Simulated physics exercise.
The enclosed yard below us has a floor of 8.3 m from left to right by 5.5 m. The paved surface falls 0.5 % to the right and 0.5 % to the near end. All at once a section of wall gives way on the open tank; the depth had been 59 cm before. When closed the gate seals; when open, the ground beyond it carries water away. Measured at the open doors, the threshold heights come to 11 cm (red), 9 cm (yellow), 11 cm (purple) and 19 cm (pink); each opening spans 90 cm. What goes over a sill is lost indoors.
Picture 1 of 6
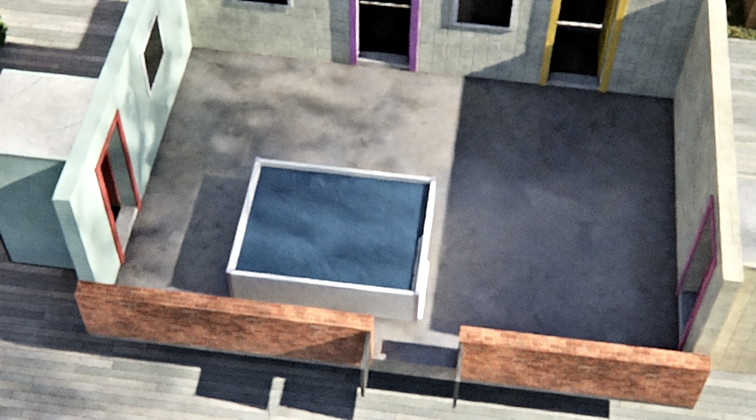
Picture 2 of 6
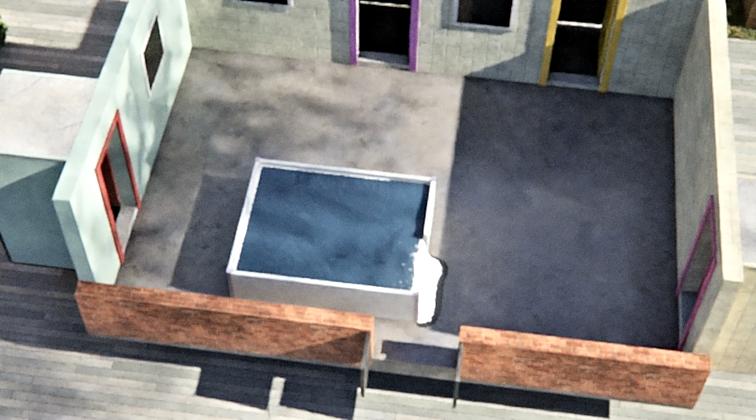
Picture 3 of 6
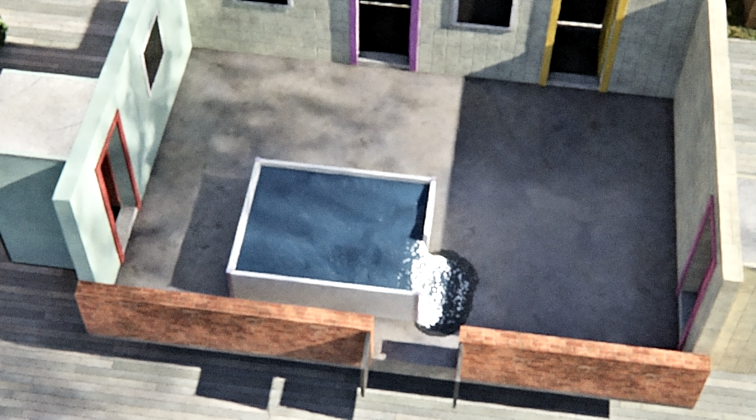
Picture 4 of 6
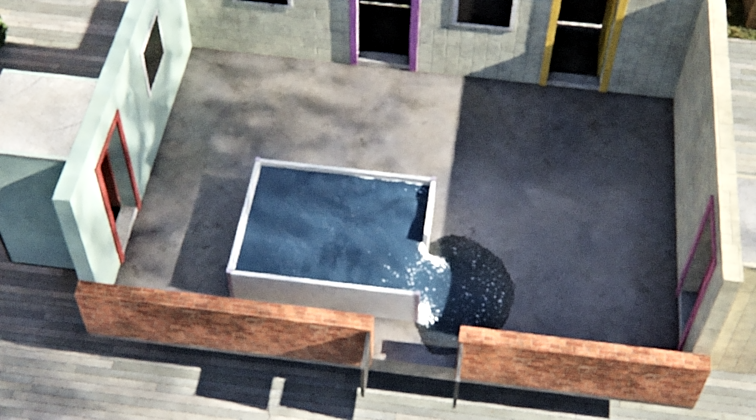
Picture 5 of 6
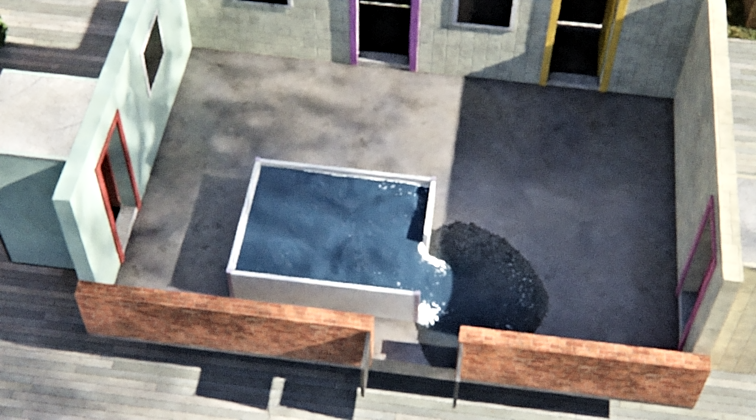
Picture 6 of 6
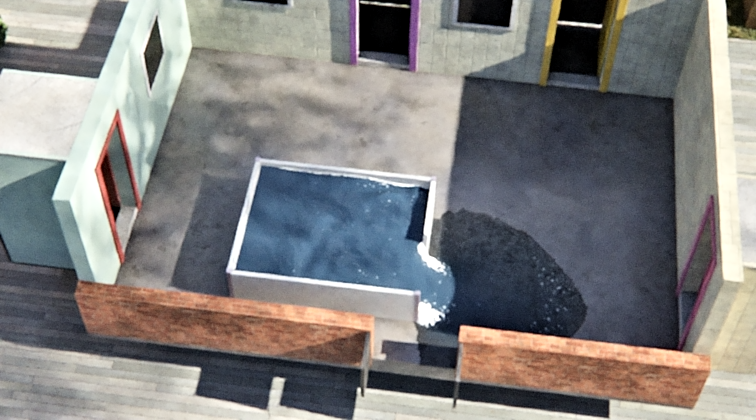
In this clip, water in an open tank inside a walled yard lies still, then bursts white through a gap at its right side and spreads rightward across the paved floor in a widening dark pool behind a low brick wall.
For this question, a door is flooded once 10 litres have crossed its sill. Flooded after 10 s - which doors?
Result: The red door stops short of the limit, the yellow door overruns the limit, the purple door stops short of the limit, the pink door overruns the limit.
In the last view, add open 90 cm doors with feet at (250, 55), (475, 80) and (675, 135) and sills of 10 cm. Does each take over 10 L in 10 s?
In sequence the answers are less than that, less than that and more than that.
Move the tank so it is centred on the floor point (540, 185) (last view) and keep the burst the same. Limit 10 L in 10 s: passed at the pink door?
Pink: Within limit.
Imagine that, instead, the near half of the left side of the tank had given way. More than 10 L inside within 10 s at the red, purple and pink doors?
Here's how it goes: Red exceeds it, purple falls short, pink falls short.
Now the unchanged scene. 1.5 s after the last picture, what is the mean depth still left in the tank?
The mean depth is around 39 cm.
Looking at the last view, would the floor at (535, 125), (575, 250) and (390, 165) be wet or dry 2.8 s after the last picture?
First spot bone dry, second soaked, third bone dry.
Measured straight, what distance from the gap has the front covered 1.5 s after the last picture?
That's near 4.4 m in a straight line.
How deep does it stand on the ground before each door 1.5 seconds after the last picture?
Depth readings (cm): Red = 0; yellow = 0; purple = 0; pink = 32.
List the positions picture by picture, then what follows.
Still water, 59 cm deep, in the open tank at (335, 227), in the first frame.
The front is at (425, 321), 0.6 m from the gap at (419, 280); 0.2 m2 of floor is under water; 59 cm left at the back of the open tank, in the second frame.
The front is at (465, 265), 0.8 m from the gap at (419, 282); 0.8 m2 of floor is under water; 59 cm left at the back of the open tank, in the third frame.
The front is at (507, 286), 1.3 m from the gap at (419, 282); 1.9 m2 of floor is under water; 59 cm left at the back of the open tank, in the fourth frame.
The front is at (539, 290), 1.8 m from the gap at (419, 282); 3.0 m2 of floor is under water; 59 cm left at the back of the open tank, in the fifth frame.
Water pours out at (419, 282) and has run 2.4 m, to (579, 316); typically 4 cm deep outside, 59 cm at the open tank's back, in the sixth frame.
Then, 0.7 s after the last picture water covers 20 % of the floor and is deepest (34 cm) near (432, 298); red door not reached, yellow door not reached, purple door not reached, pink door 10 cm at the sill, 0 L in.
Then, 1.5 s after the last picture water covers 25 % of the floor and is deepest (41 cm) near (680, 382); red door not reached, yellow door not reached, purple door not reached, pink door 32 cm at the sill, 7 L in.
Then, 2.8 s after the last picture water covers 30 % of the floor and is deepest (33 cm) near (679, 338); red door not reached, yellow door not reached, purple door not reached, pink door 30 cm at the sill, 97 L in.
Then, 5.3 s after the last picture water covers 50 % of the floor and is deepest (22 cm) near (678, 317); red door not reached, yellow door 14 cm at the sill, 24 L in, purple door 3 cm at the sill, 0 L in, pink door 20 cm at the sill, 149 L in.
Then, 9.3 s after the last picture water covers 85 % of the floor and is deepest (14 cm) near (663, 125); red door not reached, yellow door 11 cm at the sill, 57 L in, purple door 4 cm at the sill, 0 L in, pink door 10 cm at the sill, 152 L in.
